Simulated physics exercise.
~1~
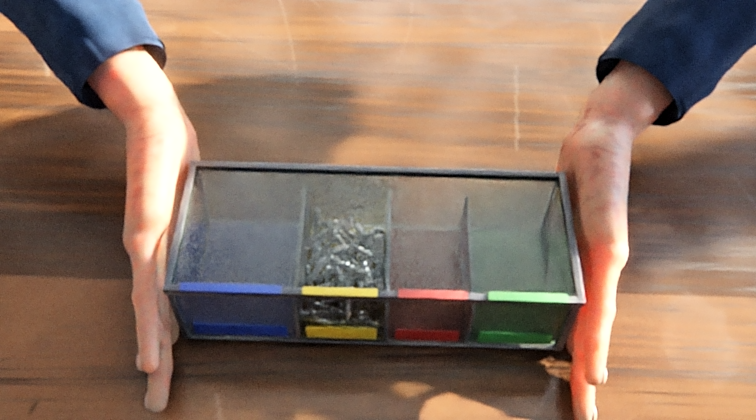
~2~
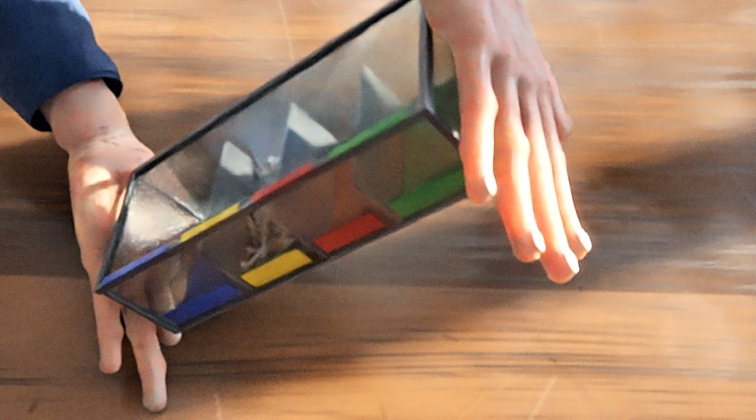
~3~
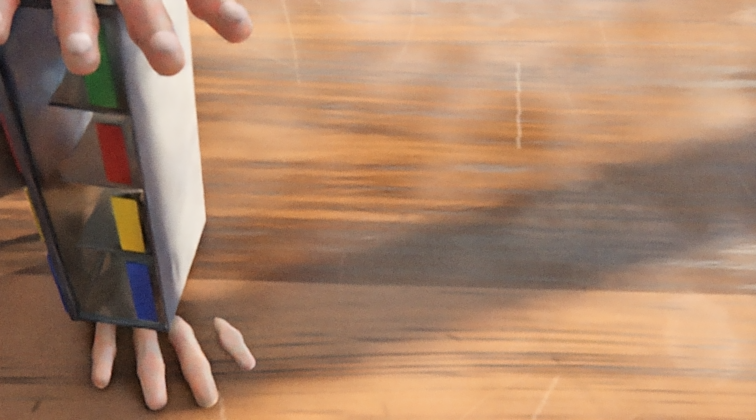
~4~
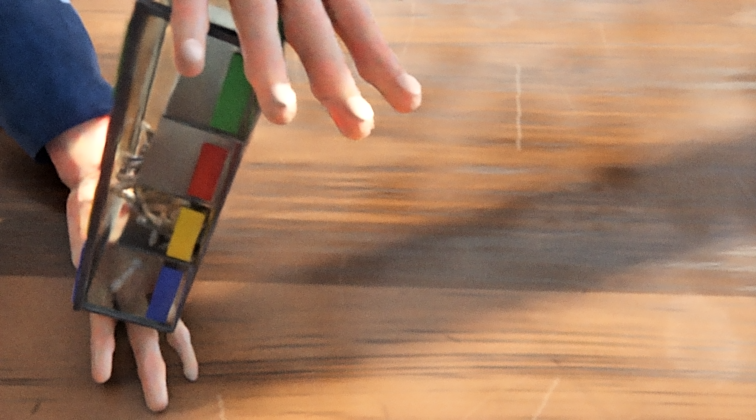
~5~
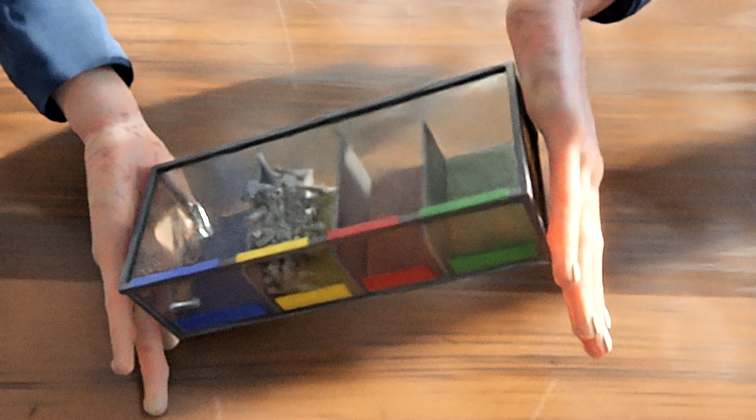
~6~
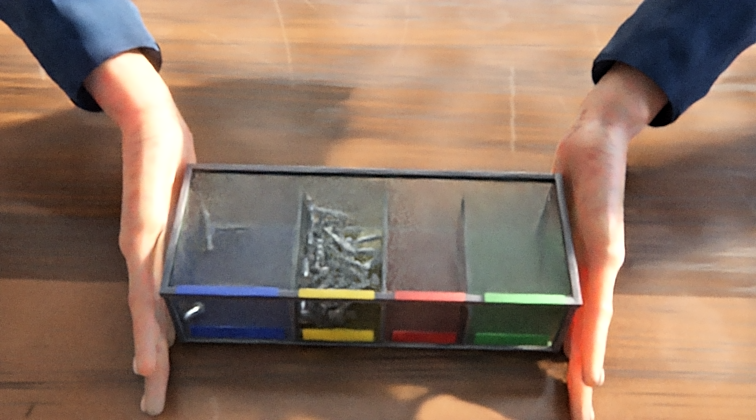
The clip opens on two hands holding a clear-lided sorting box flat above a wooden surface, its four compartments marked blue, yellow, red and green, with a pile of steel screws in the yellow one. The hands raise the right end, tipping the box steeply onto its blue end. It swings up until it stands nearly upright at the left, one hand below and one above. Then the green end comes back down, and a few screws show in the blue compartment. The box finishes level between both hands, most screws still in yellow, a few in blue, and red and green empty.
